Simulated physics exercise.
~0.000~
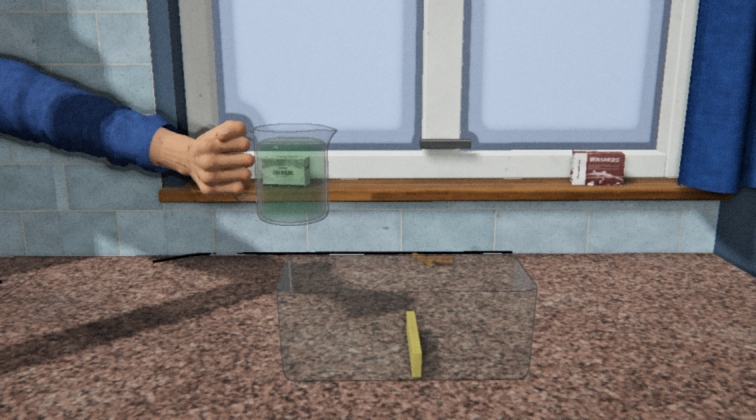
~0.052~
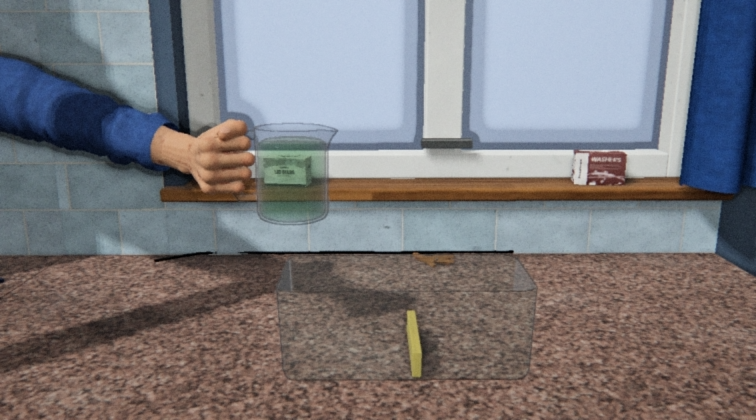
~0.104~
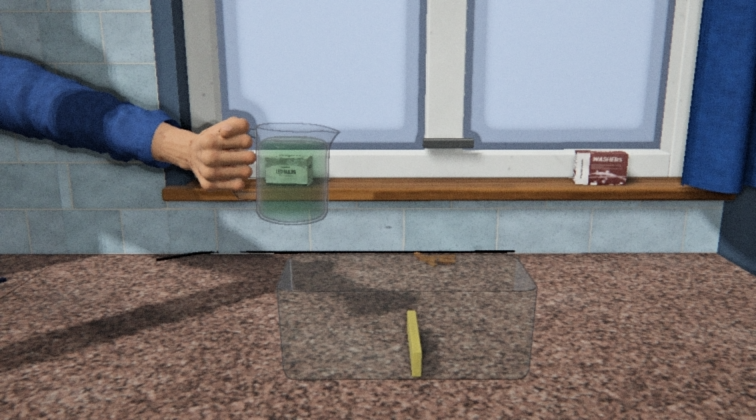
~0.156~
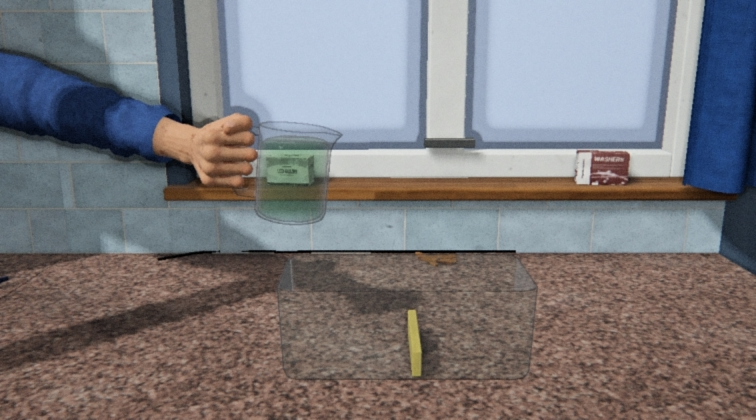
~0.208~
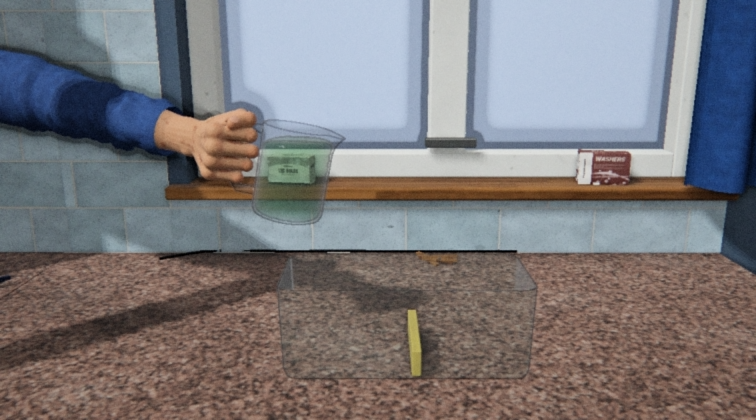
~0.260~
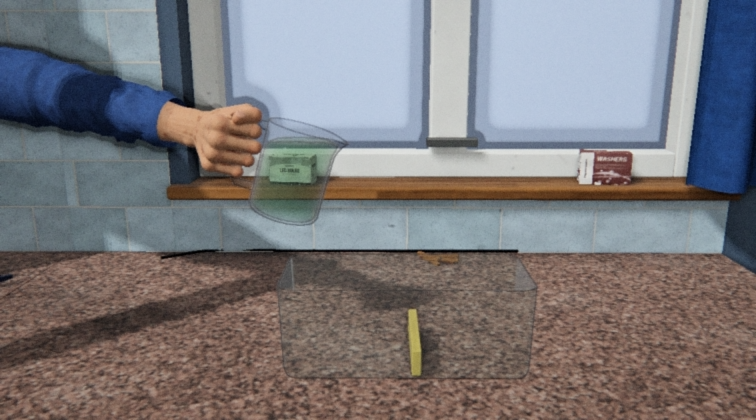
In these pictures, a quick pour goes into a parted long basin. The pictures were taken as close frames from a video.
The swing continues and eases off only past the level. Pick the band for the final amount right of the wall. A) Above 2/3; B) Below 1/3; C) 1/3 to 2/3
Answer: B.
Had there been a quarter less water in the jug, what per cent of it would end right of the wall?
I'd put it at around 5 %.
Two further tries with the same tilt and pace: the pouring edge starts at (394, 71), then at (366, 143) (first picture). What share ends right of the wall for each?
Close to 85 in a hundred, and close to 65 in a hundred.
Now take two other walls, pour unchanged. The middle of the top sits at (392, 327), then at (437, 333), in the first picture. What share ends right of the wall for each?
60 per cent first, then 10 per cent.
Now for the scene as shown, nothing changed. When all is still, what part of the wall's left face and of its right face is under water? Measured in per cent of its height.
It settles around 60 on the left side and around 10 on the right side.
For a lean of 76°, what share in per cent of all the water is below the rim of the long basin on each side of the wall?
Split is about 5 % to the left and 0 % to the right.
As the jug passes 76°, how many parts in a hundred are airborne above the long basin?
15 in a hundred.
A moment on, the jug is tipped on its side and 76 per cent is still to pour, 6 is left of the wall and 0 right of it.
Next, the jug is tipped right over and 20 per cent is still to pour, 52 is left of the wall and 9 right of it.
Then the jug is tipped right over and 1 per cent is still to pour, 83 is left of the wall and 11 right of it.
Later the jug is tipped right over and 0 per cent is still to pour, 84 is left of the wall and 13 right of it.
In the end 84 per cent lies left of the wall, 14 right of it and 3 outside.
